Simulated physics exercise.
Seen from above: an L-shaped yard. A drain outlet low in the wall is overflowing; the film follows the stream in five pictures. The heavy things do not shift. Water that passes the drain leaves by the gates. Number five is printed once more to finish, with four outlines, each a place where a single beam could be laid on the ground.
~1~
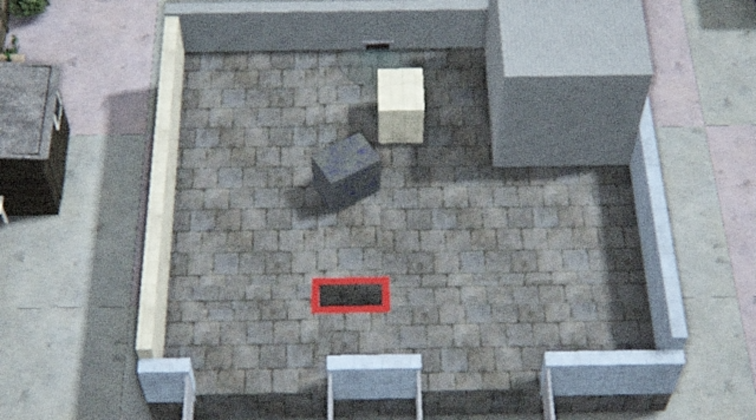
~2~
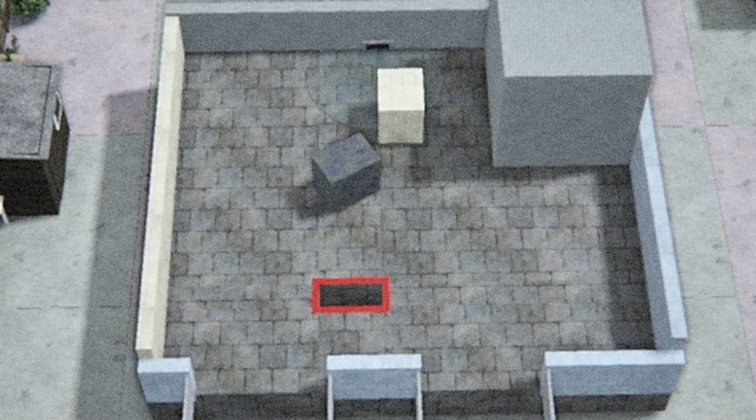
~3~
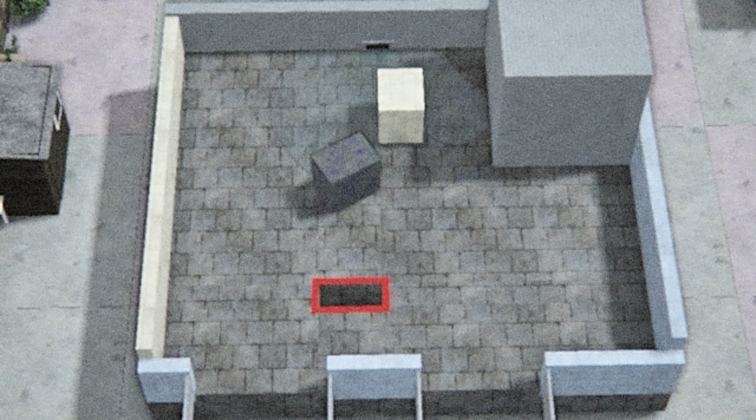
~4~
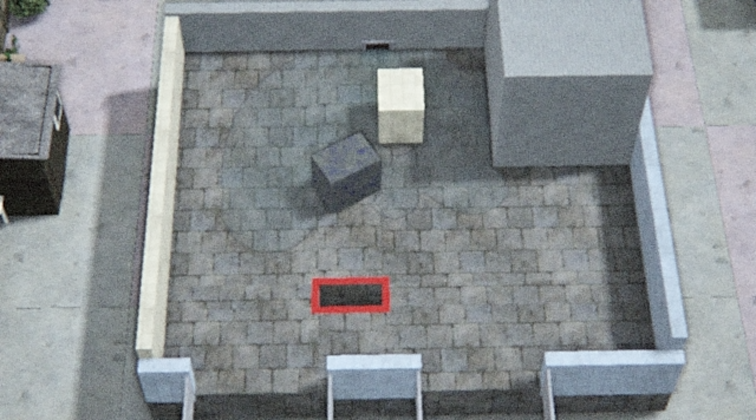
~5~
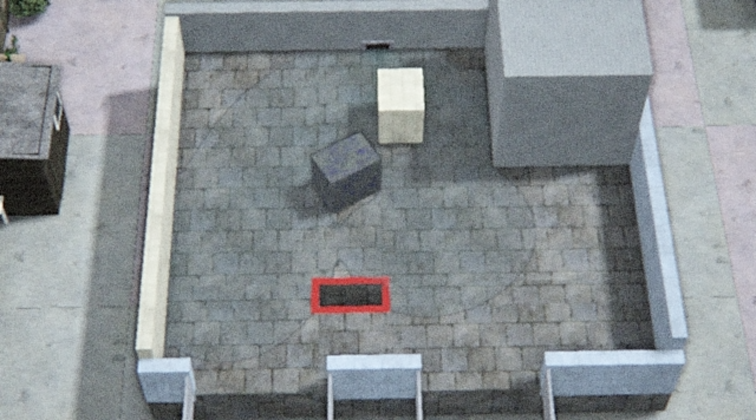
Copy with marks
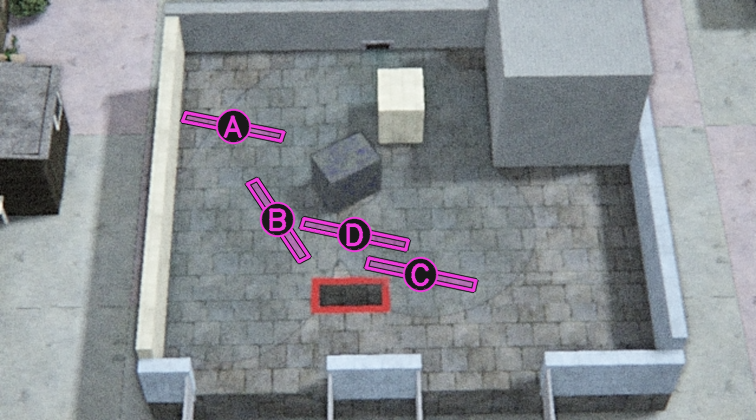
A large pale grey block fills the upper right corner of a walled, grey-paved yard seen from high above, its front wall broken by two gaps. A cream block and a tilted dark grey block stand near the upper middle, with a red-framed dark gully below them. From the back wall, a faint sheet of water spreads forward across the paving, while the blocks and camera stay still.
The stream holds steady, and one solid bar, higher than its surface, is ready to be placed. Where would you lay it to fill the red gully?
The best place is B.
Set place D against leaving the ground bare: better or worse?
Place D is worse.
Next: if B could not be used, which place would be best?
A.
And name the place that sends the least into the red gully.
That is place D.
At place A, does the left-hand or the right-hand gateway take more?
The left one.
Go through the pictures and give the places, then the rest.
Outfall at (378, 45); red gully at (351, 295); open gate at (262, 381); open gate at (480, 377); 2 % of the ground under water, visible out to (345, 70); red gully still dry, in the first picture.
In the second picture, 7 % of the ground under water, visible out to (332, 116); red gully still dry.
In the third picture, 15 % of the ground under water, visible out to (299, 159); red gully still dry.
In the fourth picture, 28 % of the ground under water, visible out to (230, 230); red gully still dry.
In the fifth picture, 52 % of the ground under water, visible out to (190, 343); red gully still dry.
In magenta, A from (184, 116) to (282, 136); B from (252, 181) to (304, 259); C from (367, 262) to (474, 285); D from (302, 223) to (406, 245).
If A is chosen, about 16 % of the stream goes into the red gully, about 83 % out by the gates.
If B is chosen, about 41 % of the stream goes into the red gully, about 59 % out by the gates.
If C is chosen, about 9 % of the stream goes into the red gully, about 91 % out by the gates.
If D is chosen, about 4 % of the stream goes into the red gully, about 96 % out by the gates.
